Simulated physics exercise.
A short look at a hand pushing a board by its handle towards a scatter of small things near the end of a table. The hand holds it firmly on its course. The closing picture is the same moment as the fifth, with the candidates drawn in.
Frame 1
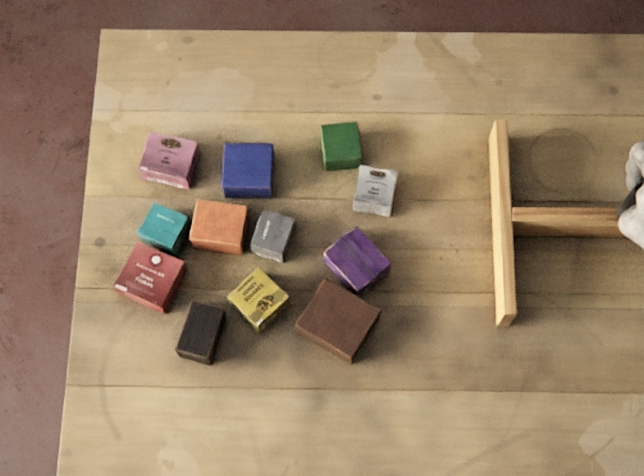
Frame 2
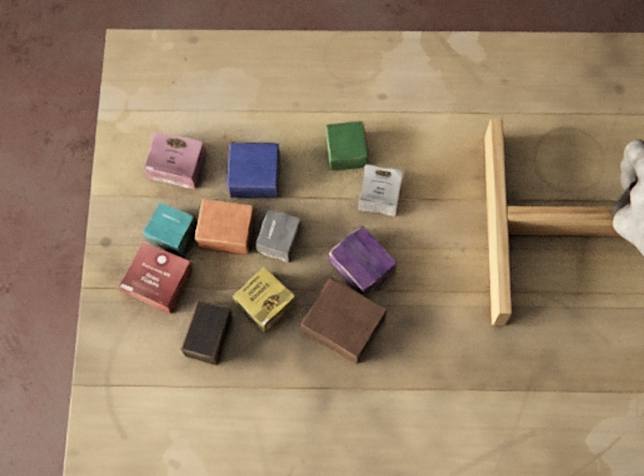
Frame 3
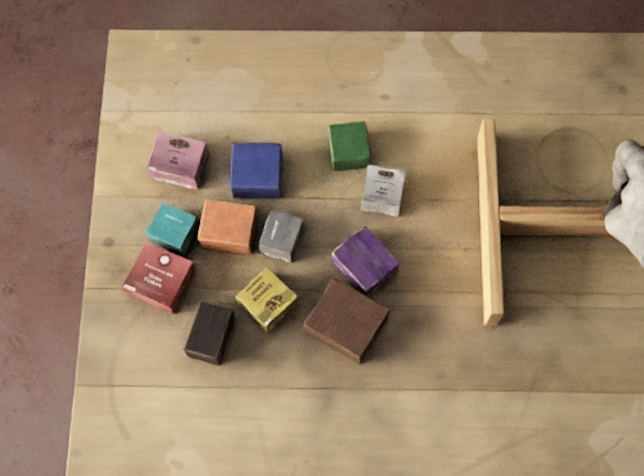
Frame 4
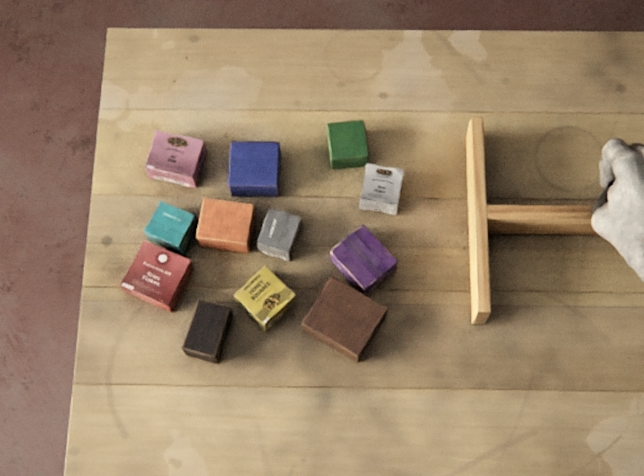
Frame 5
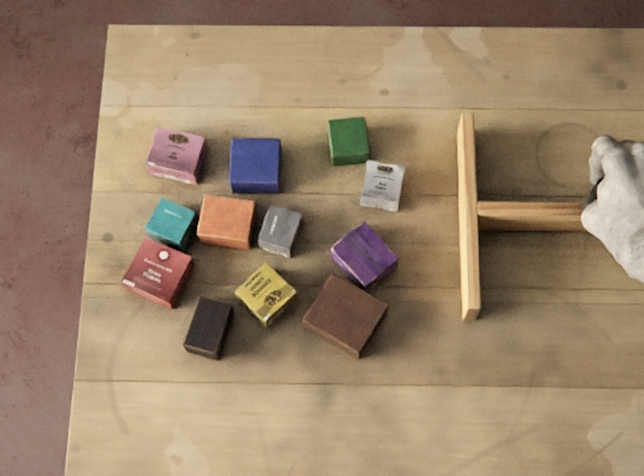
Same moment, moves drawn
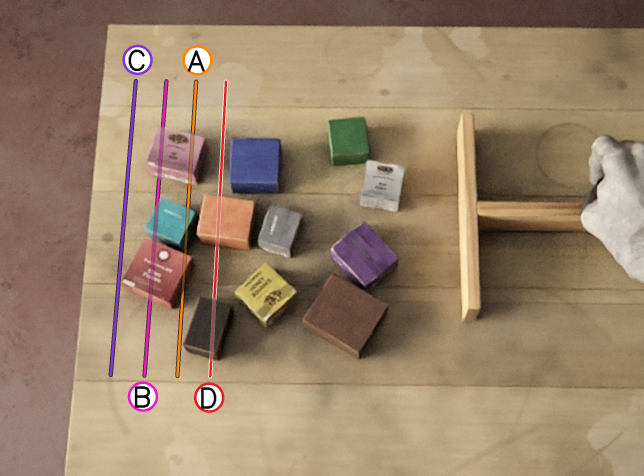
A wooden T-shaped board with a handle stands at the right of a pale plank table, seen from above against a dull reddish floor. To its left lie scattered small blocks and packets: pink, blue and green above, teal, orange, grey, white and purple between, red, black, yellow and brown below. A hand grips the handle and slides the board slowly left, touching nothing, while the view shifts very slightly.
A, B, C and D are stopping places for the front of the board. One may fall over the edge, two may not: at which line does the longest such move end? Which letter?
Stop at D.
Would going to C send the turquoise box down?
Yes.
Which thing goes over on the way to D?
The turquoise box goes over.
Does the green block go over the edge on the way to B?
By then, no.
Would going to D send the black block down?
No.
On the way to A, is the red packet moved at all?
Yes.
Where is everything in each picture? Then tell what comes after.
Yellow packet (259, 300); grey packet (273, 236); orange block (220, 227), in the first picture.
Board (501, 213); green block (347, 146), in the second picture.
Board (493, 213); white packet (383, 191), in the third picture.
Board (480, 211); black block (208, 332), in the fourth picture.
Board (471, 208); brown block (346, 316); purple box (365, 257); blue block (256, 166), in the fifth picture.
On the marked copy, A at (187, 221); B at (156, 221); C at (124, 221); D at (219, 222).
With D. Early on, board (380, 207); brown block (330, 321); white packet (352, 187).
Further on, board (288, 206); turquoise box (132, 221); pink packet (172, 156).
At the end, board (220, 205); turquoise box over the edge; pink packet (108, 155); one fallen.
As for the rest, A drops three; B drops four; C drops six.
